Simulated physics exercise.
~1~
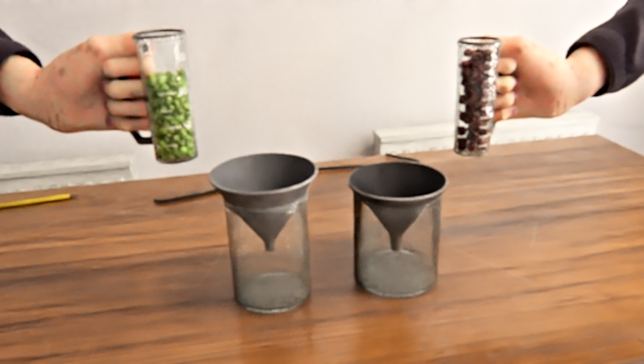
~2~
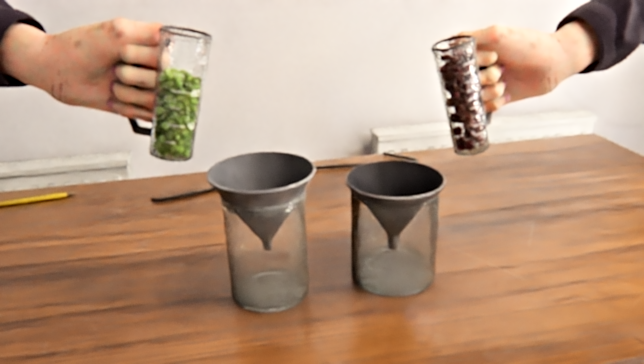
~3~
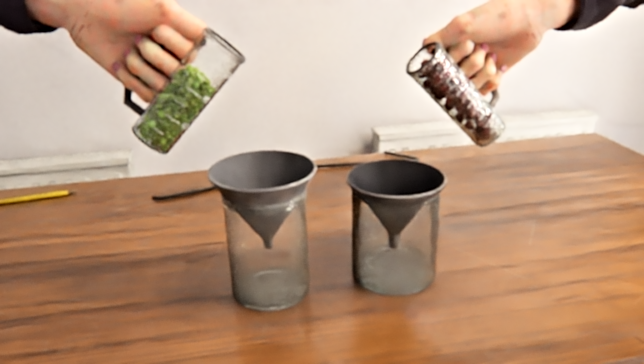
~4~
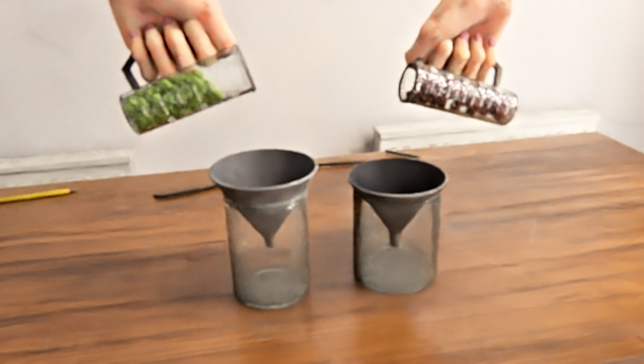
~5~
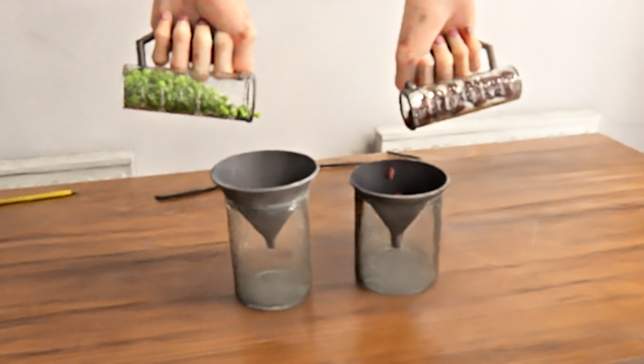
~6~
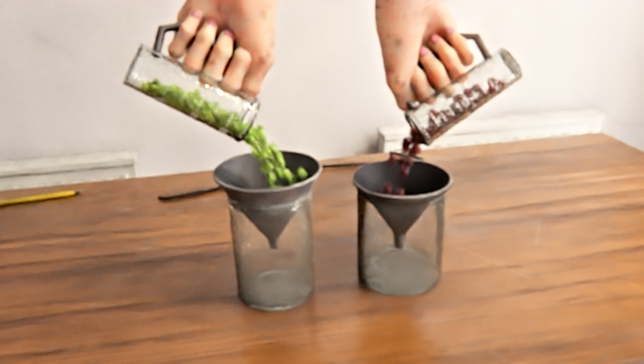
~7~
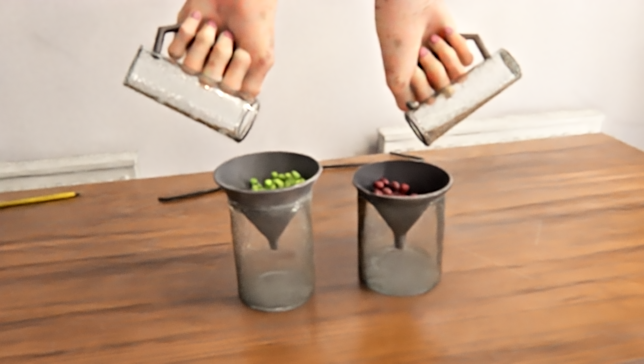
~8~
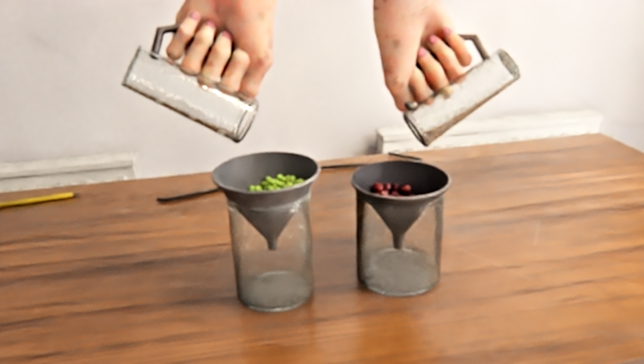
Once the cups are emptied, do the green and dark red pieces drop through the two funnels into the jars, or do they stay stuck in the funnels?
They stay stuck in both funnels. The green pieces block the left one and the dark red ones block the right one, so both jars remain empty.
